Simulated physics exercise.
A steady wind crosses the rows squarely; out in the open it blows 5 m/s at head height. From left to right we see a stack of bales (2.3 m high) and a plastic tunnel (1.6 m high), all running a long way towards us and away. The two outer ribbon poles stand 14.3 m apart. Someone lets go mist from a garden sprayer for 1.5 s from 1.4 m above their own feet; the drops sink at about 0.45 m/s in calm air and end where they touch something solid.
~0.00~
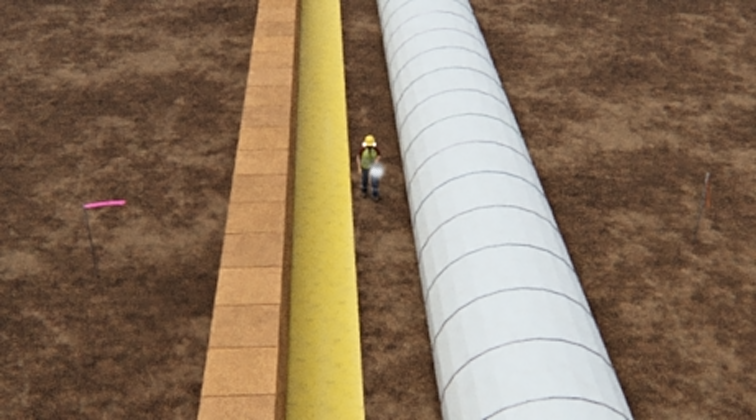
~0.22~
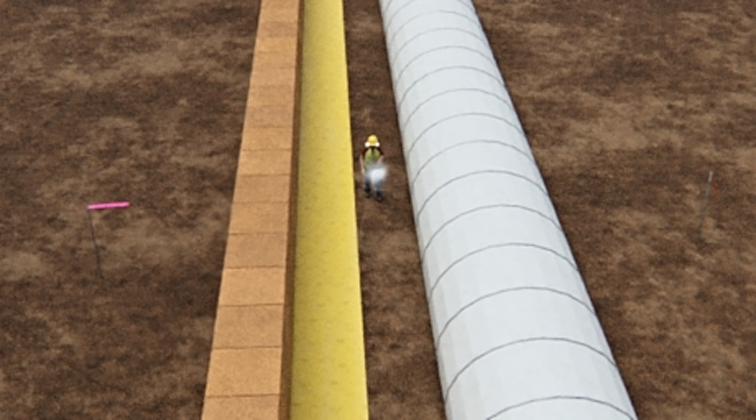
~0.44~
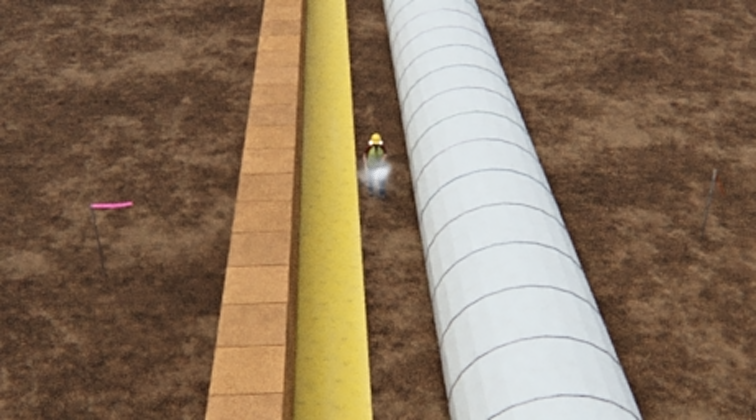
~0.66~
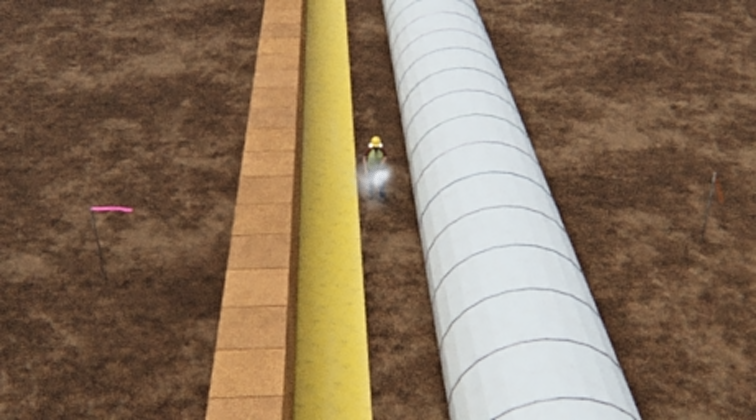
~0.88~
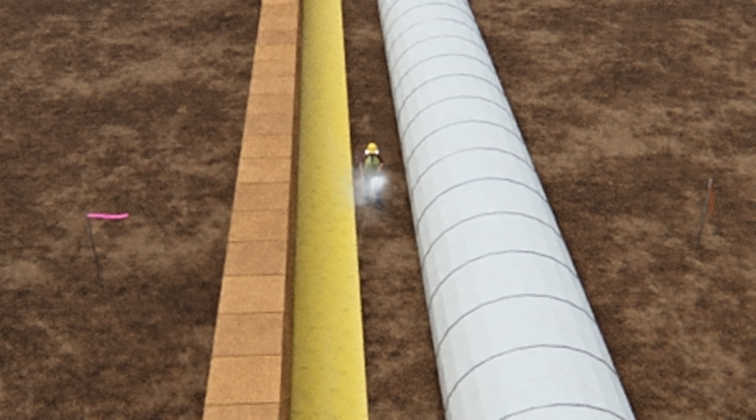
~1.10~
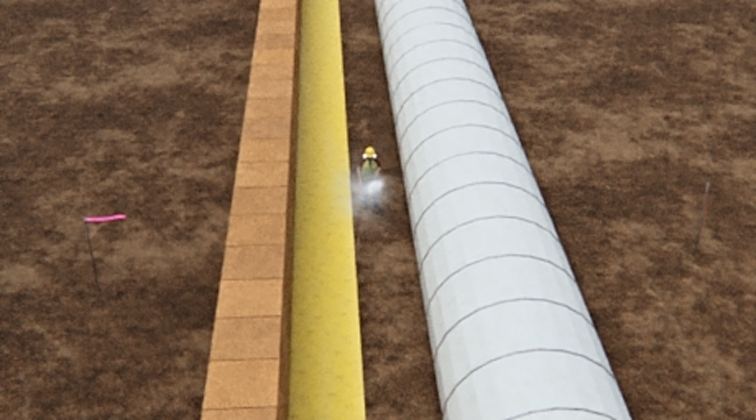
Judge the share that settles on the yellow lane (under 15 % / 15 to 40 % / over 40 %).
It catches above 40 %.
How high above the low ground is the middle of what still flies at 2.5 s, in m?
About 1.0 m.
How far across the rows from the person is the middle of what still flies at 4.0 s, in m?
Roughly 1.0 m.
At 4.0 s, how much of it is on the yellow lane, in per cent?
About 25 %.
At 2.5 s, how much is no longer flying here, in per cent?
Near 15 %.
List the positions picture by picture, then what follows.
In the first frame, the left ribbon ends at (125, 202), leaning 95 degrees to the right and the spray in the air spans x = 370 to 380 around y = 170.
In the second frame, the right ribbon ends at (719, 201), leaning 25 degrees to the right, the spray in the air spans x = 365 to 385 around y = 170 and the yellow one passes (326, 253).
In the third frame, the left ribbon ends at (132, 203), leaning 90 degrees to the right, the spray in the air spans x = 360 to 385 around y = 170 and the top of the plastic tunnel crosses (489, 158).
In the fourth frame, the right ribbon ends at (722, 203), leaning 25 degrees to the right, the spray in the air spans x = 355 to 385 around y = 175 and the yellow one passes (329, 201).
In the fifth frame, the left ribbon ends at (128, 215), leaning 90 degrees to the right and the spray in the air spans x = 345 to 385 around y = 180.
In the sixth frame, the spray in the air spans x = 340 to 385 around y = 185 and the top of the plastic tunnel crosses (483, 171).
After 2.5 s, 14 % is no longer flying here, and 5 % lies on the yellow lane; the middle of what still flies is 0.9 m above the low ground, near (347, 198).
After 4.0 s, 44 % is no longer flying here, and 23 % lies on the yellow lane; the middle of what still flies is 1.1 m above the low ground, near (334, 195).
After 8.0 s, 80 % is no longer flying here, and 46 % lies on the yellow lane; the middle of what still flies is 1.5 m above the low ground, near (342, 178).
After 20.0 s, 99 % is no longer flying here, and 53 % lies on the yellow lane.
After 45.0 s, 100 % is no longer flying here, and 54 % lies on the yellow lane.
